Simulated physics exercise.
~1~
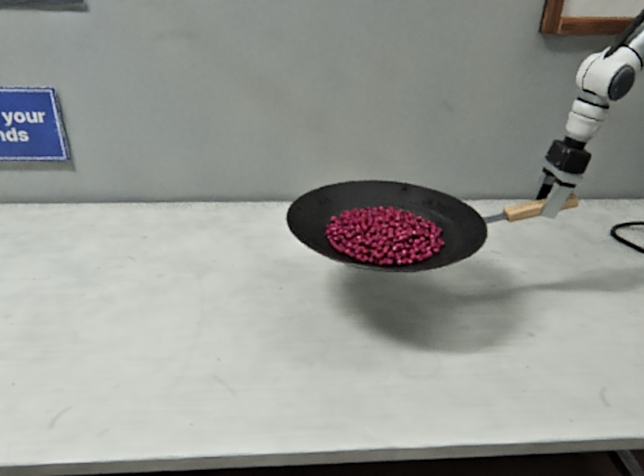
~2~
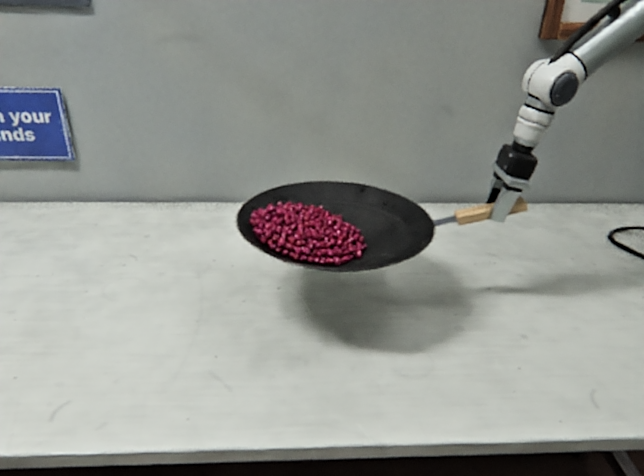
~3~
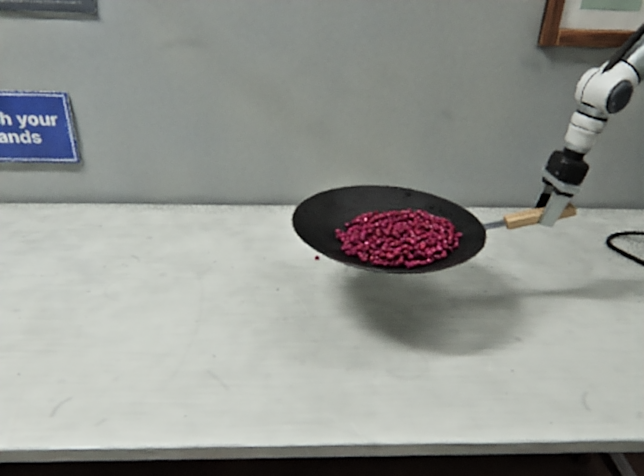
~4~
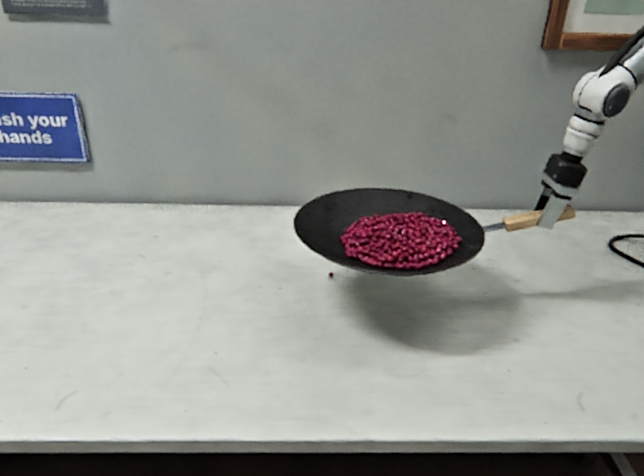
A robot arm held a black wok of dark pink beads above a pale table, swung it left so the beads slid to the far side, then moved it back right, leaving almost all of them inside and one on the table.
